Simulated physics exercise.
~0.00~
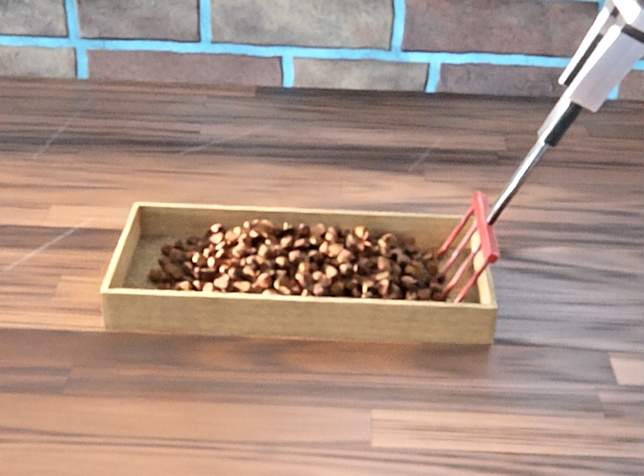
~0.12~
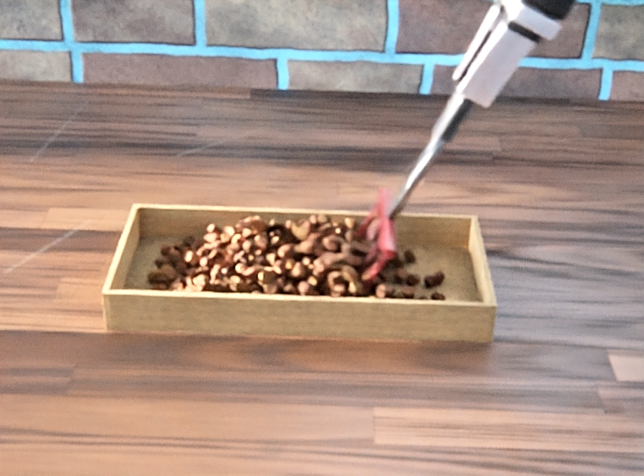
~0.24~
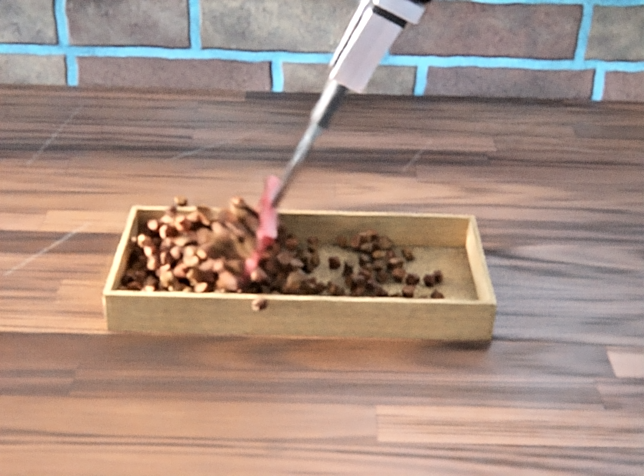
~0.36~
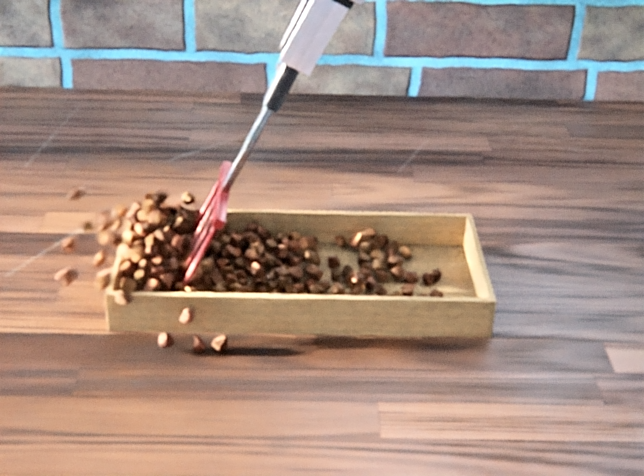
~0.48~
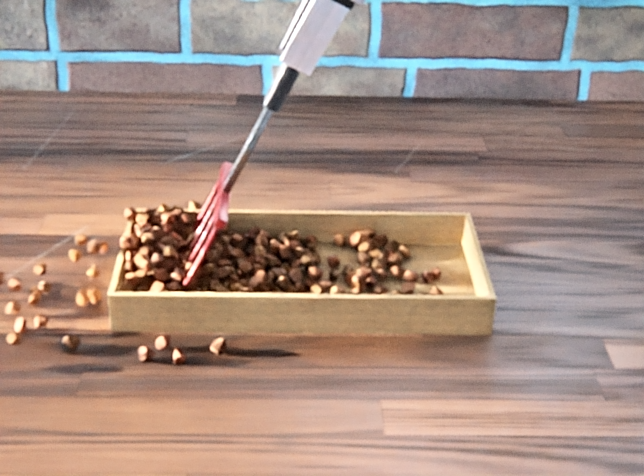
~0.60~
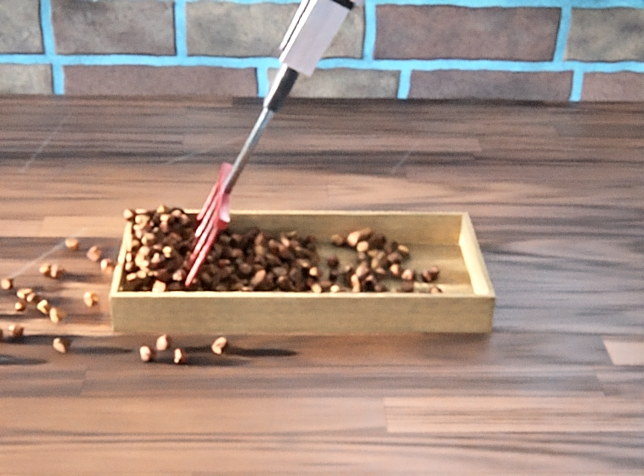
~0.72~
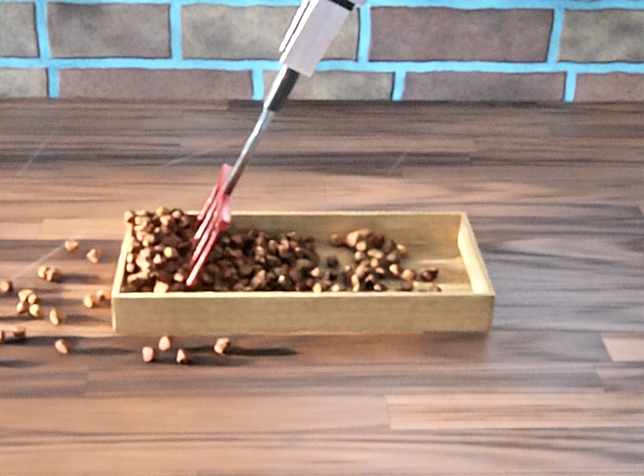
A robot arm with a white and dark casing and a thin metal shaft holds a small red rake at the right end of a shallow wooden trough, seen from the front and slightly above. The trough sits on a streaked brown wooden table before a stone-block wall with bright blue joints, and holds a heap of brown pellets. The rake sweeps left, piling the pellets up and leaving some behind. Near the left end it stops, and pellets spill over the end and front. They scatter and settle on the table, while most remain in the trough beside the still rake.
